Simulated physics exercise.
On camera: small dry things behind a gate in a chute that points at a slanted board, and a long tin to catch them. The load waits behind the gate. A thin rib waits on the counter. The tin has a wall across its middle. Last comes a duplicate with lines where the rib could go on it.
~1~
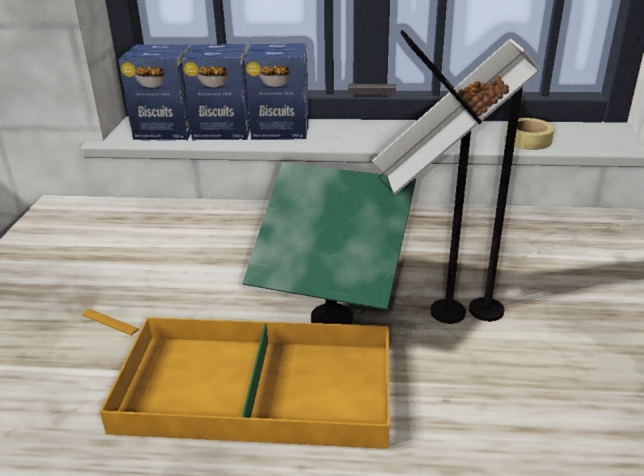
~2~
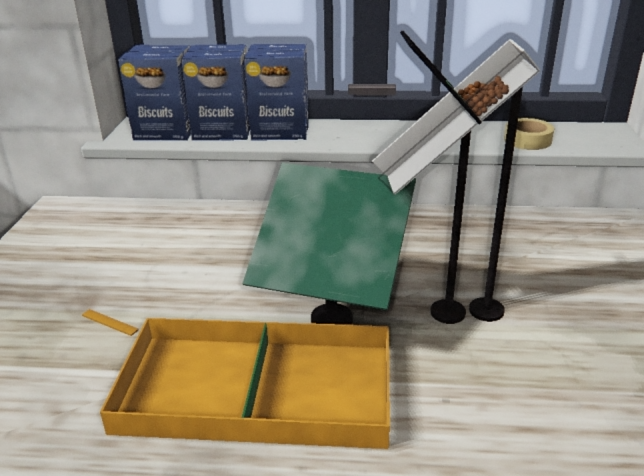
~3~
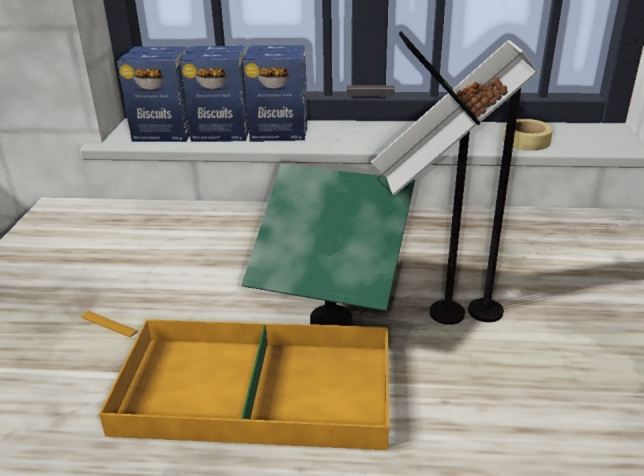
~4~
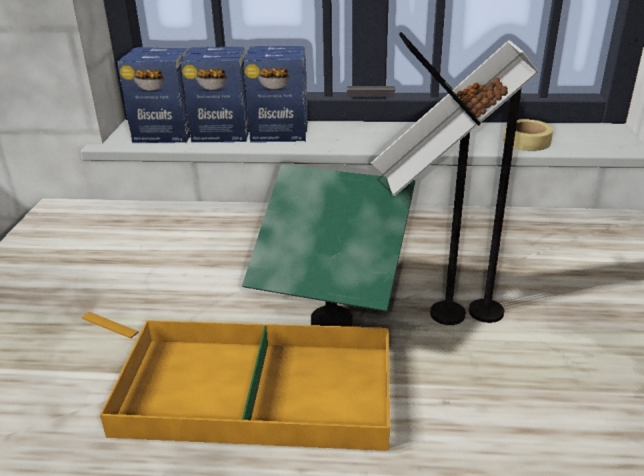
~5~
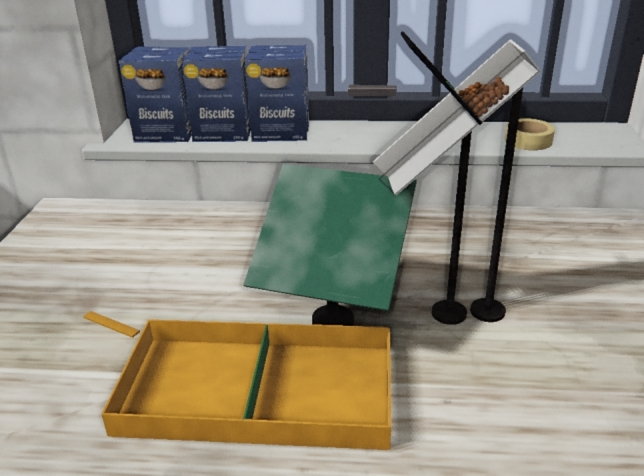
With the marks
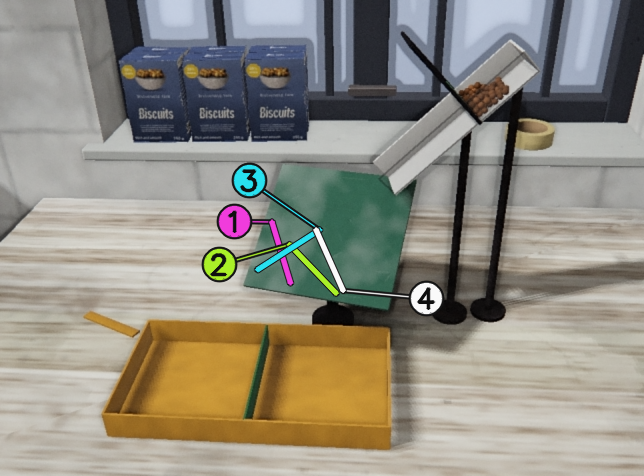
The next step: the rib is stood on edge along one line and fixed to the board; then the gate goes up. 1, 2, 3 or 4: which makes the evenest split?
Go for 3.
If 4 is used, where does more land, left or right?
Right.
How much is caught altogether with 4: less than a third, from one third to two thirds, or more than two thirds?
Line 4 gives more than two thirds.
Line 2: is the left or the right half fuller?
The right half.
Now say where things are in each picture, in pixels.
In the first picture, load behind the gate near (481, 96), cereal balls; lip of the chute near (391, 185), sloping fairly steeply.
In the second picture, middle of the board near (331, 230), tilted fairly steeply; middle of its low edge near (312, 296); of its high edge near (347, 170).
In the third picture, front corners of the tin near (100, 414) and (388, 427); front end of its middle wall near (242, 420); gate still shut near (451, 92).
In the fourth picture, middle of the load near (480, 97); lip near (391, 187).
In the fifth picture, middle of the load near (482, 96); lip near (392, 186).
On the marked copy, line 1 from (271, 221) to (290, 282); line 2 from (289, 244) to (336, 293); line 3 from (319, 229) to (257, 269); line 4 from (316, 229) to (343, 290).
Choosing 1, of what is caught, only a few in the left half, all but a few in the right.
Choosing 2, of what is caught, a small share in the left half, all but a few in the right.
Choosing 3, of what is caught, close to half in the left half, close to half in the right.
Choosing 4, of what is caught, a small share in the left half, the bulk in the right.
